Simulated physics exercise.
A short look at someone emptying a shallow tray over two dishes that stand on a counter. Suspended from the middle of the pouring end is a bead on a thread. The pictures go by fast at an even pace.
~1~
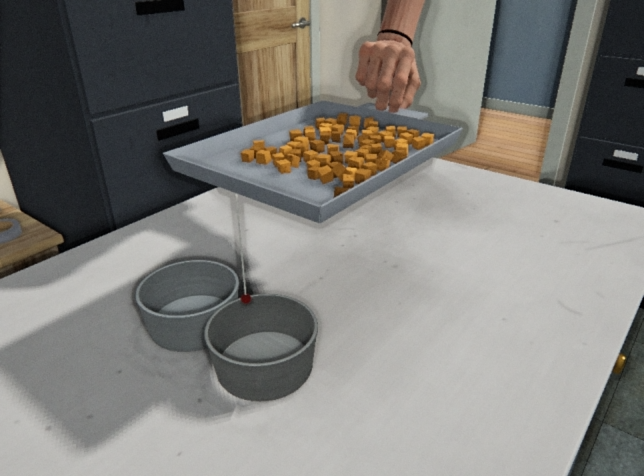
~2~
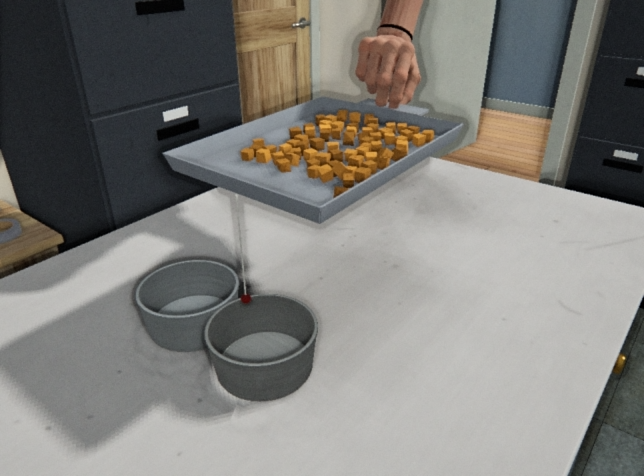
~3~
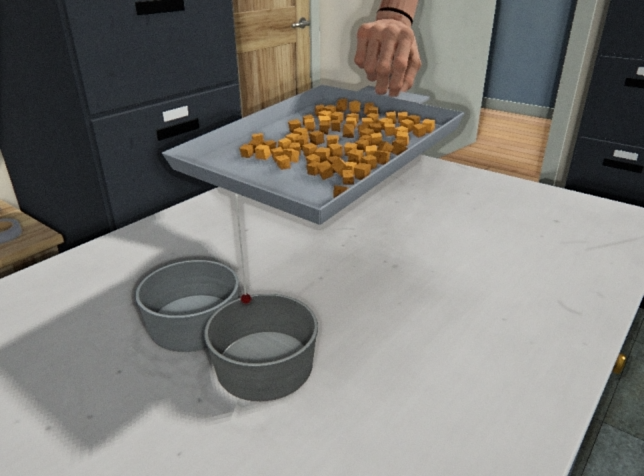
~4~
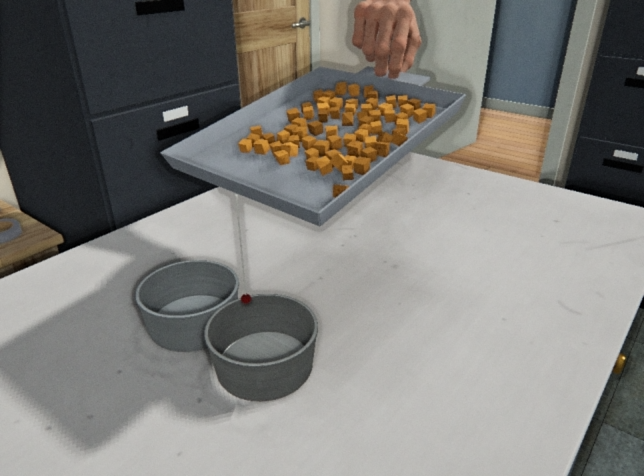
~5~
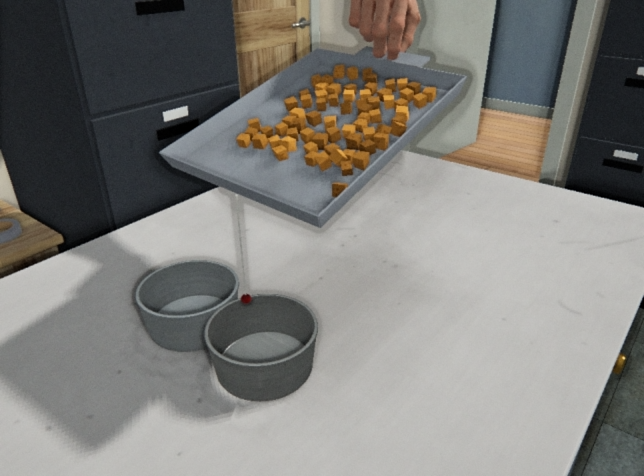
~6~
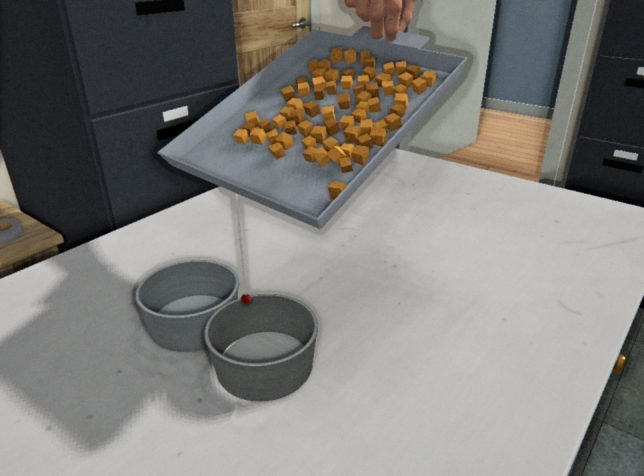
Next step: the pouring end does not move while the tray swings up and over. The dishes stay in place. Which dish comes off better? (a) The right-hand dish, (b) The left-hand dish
a.
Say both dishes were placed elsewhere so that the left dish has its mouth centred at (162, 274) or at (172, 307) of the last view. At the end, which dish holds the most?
In the first try it's the right-side dish, and in the second it's the right-side dish.
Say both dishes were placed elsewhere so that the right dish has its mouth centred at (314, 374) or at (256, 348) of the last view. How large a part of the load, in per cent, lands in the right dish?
First 30 per cent, second 60 per cent.
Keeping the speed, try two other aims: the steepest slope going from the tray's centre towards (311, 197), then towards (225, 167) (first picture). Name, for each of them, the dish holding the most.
First: The dish at right. Second: The dish at left.
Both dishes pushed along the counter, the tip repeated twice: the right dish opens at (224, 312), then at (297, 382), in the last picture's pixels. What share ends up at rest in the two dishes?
Estimates in order: 30 percent, 90 percent.
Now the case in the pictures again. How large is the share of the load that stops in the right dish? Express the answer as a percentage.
About 30 %.
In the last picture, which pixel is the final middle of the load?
Once it all stops, the middle lies near (231, 415).
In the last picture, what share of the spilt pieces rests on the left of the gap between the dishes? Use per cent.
Close to 50 per cent.
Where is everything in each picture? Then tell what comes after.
In the first picture, corners of the pouring end (171, 153) and (320, 203), level; middle of the load (333, 151), croutons; left dish (150, 325); right dish (223, 372); bead on its thread (246, 299).
In the second picture, corners of the pouring end (171, 153) and (319, 203), level; middle of the load (333, 149).
In the third picture, corners of the pouring end (170, 152) and (319, 205), tipped barely, lowest at the right corner; middle of the load (333, 143).
In the fourth picture, corners of the pouring end (168, 151) and (318, 207), tipped a little, lowest at the right corner; middle of the load (332, 133).
In the fifth picture, corners of the pouring end (167, 151) and (317, 210), tipped clearly, lowest at the right corner; middle of the load (331, 124).
In the sixth picture, corners of the pouring end (165, 151) and (317, 213), tipped clearly, lowest at the right corner; middle of the load (343, 101); left dish (150, 325); right dish (223, 372).
Just after the last frame, tray tipped steeply; almost all on the tray; just a few in the air.
A moment on, tray tipped right over; almost all on the tray; just a few in the right dish; about a tenth outside both; just a few in the air.
Further on, tray tipped past a quarter turn; roughly a quarter in the right dish; roughly two thirds outside both.
When it is over, tray tipped past a quarter turn; roughly a quarter in the right dish; not one in the left dish; roughly two thirds outside both.
